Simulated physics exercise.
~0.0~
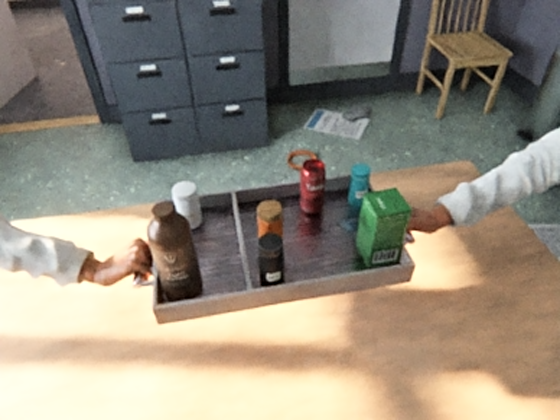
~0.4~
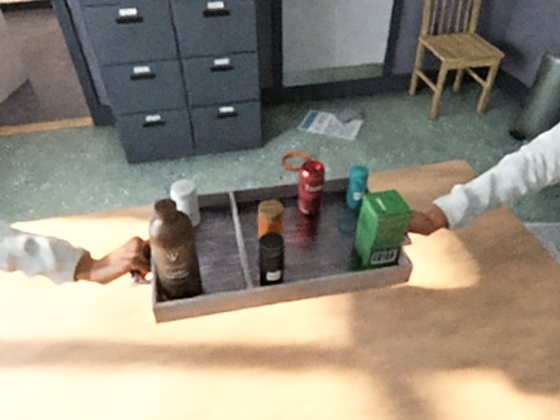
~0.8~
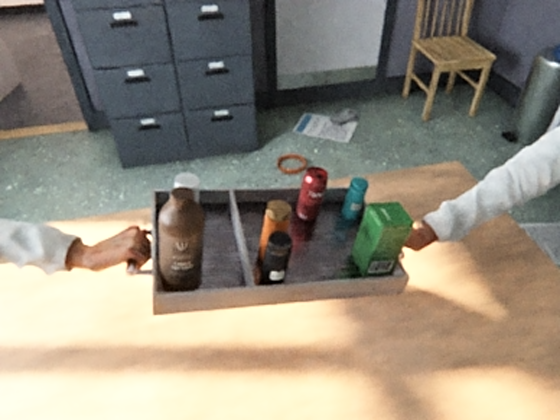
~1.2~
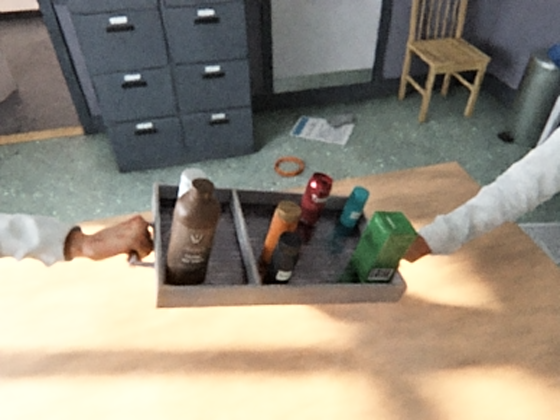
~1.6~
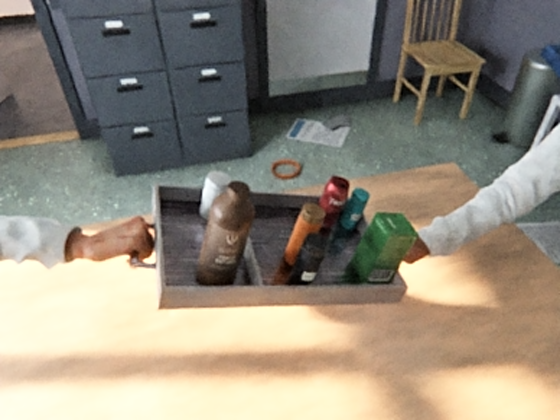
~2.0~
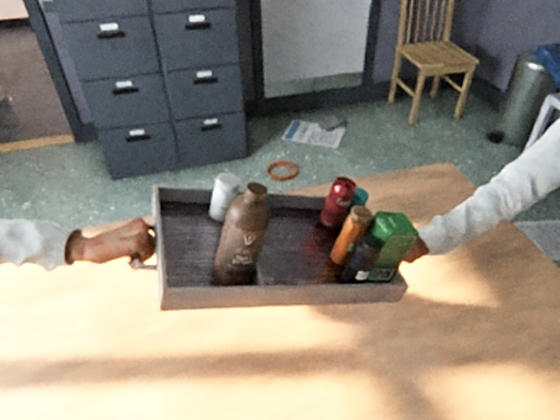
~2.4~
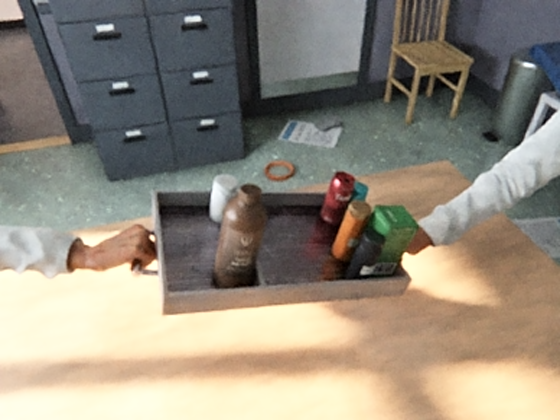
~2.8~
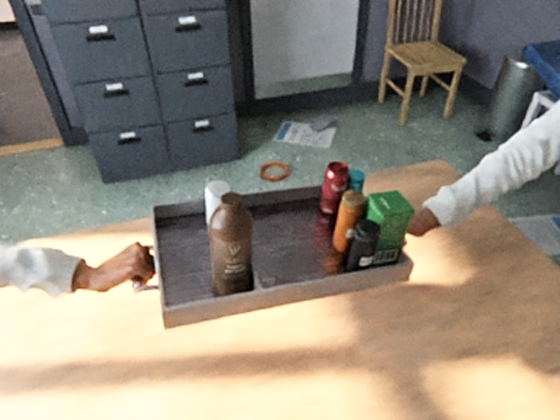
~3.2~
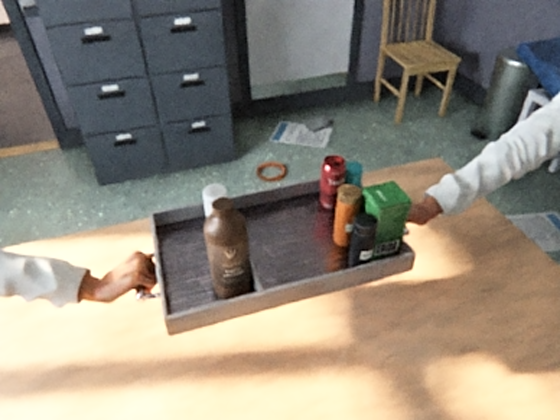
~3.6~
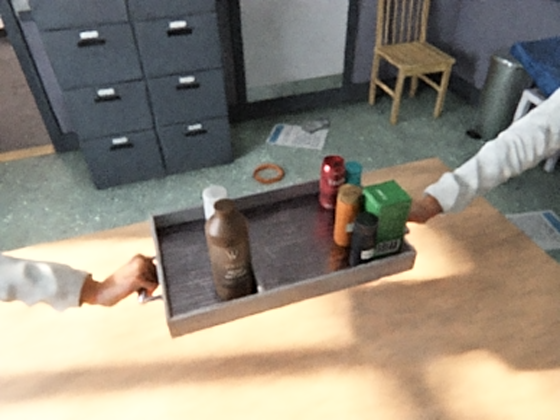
Over a wooden table in a room with filing cabinets, two hands tipped a divided tray down to the right, and the brown bottle and several smaller containers leaned and slid right before the tray levelled, leaving everything upright, the black and orange ones beside the green carton.
